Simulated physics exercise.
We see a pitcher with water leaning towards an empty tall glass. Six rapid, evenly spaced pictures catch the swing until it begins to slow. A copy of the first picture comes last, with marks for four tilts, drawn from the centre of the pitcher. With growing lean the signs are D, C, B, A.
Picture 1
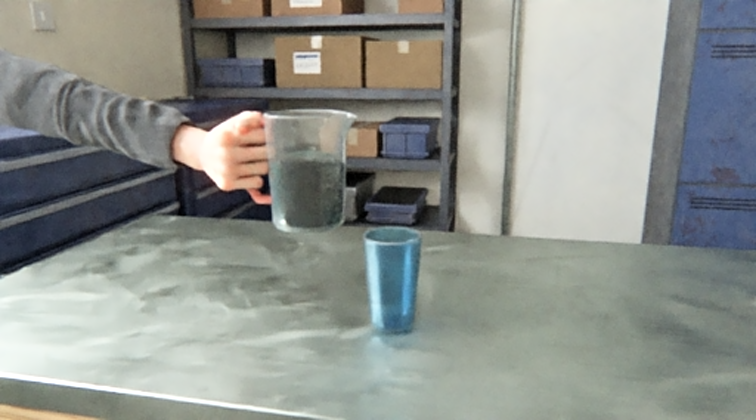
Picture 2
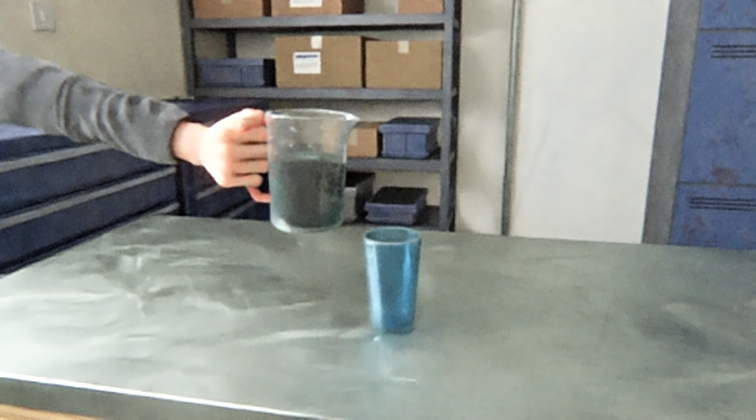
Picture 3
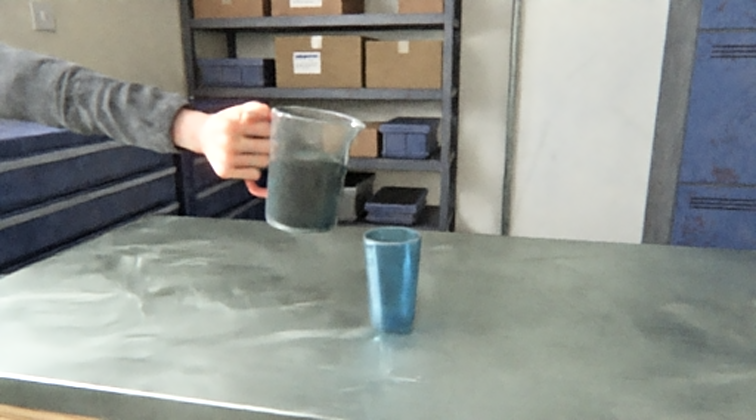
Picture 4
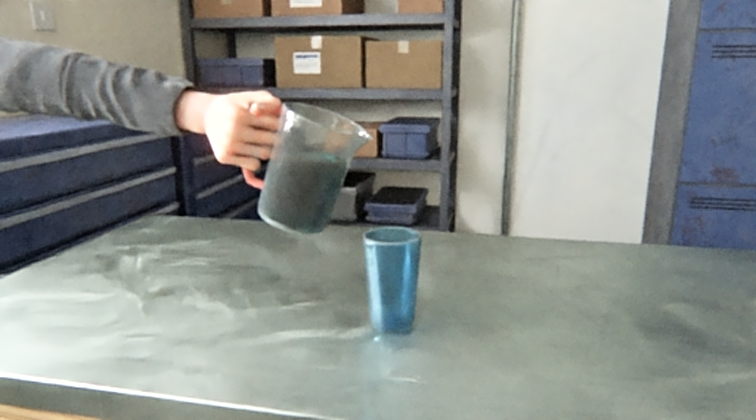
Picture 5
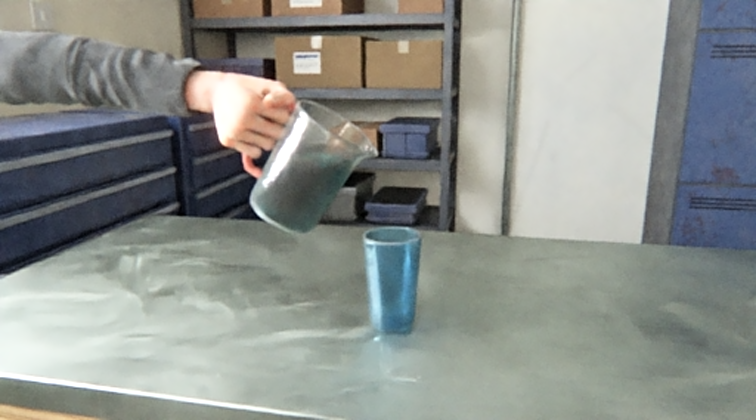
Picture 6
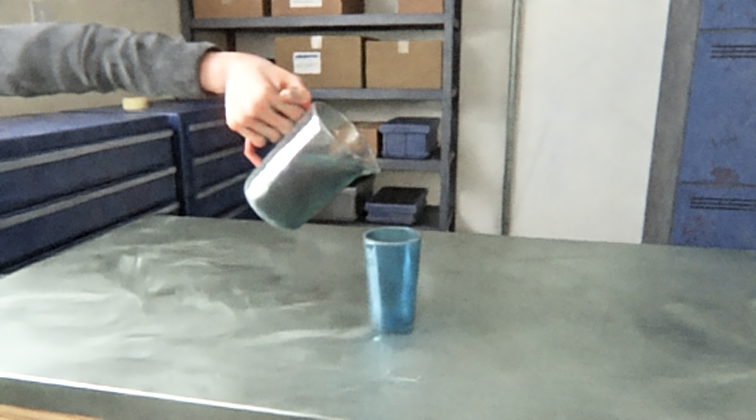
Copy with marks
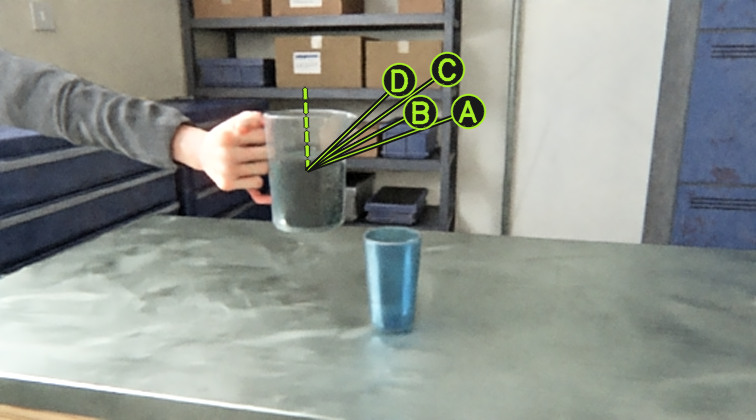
A hand in a grey sleeve, reaching in from the left, holds a clear pitcher of dark bluish water above a grey tabletop, left of an empty tall blue glass. The still, level view faces dark shelves with cardboard boxes and blue bins, blue drawers at left and a blue cabinet at right. The hand rises slightly and tilts the pitcher steadily rightward, its lip lowering near the motionless glass.
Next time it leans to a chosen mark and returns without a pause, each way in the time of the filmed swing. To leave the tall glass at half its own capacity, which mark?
The best mark is A.
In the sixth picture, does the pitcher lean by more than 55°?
No.
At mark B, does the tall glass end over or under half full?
Under half.
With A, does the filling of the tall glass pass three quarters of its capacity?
No, it does not.
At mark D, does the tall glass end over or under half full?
Under half.
On the marked copy, A at (452, 117); B at (404, 118); C at (433, 79); D at (387, 93).
With A, the tall glass ends with about 50 % of what it can hold; 3 % of the water is spilt.
With B, the tall glass ends with about 29 % of what it can hold.
With C, the tall glass ends with about 14 % of what it can hold.
With D, the tall glass ends with about 4 % of what it can hold.
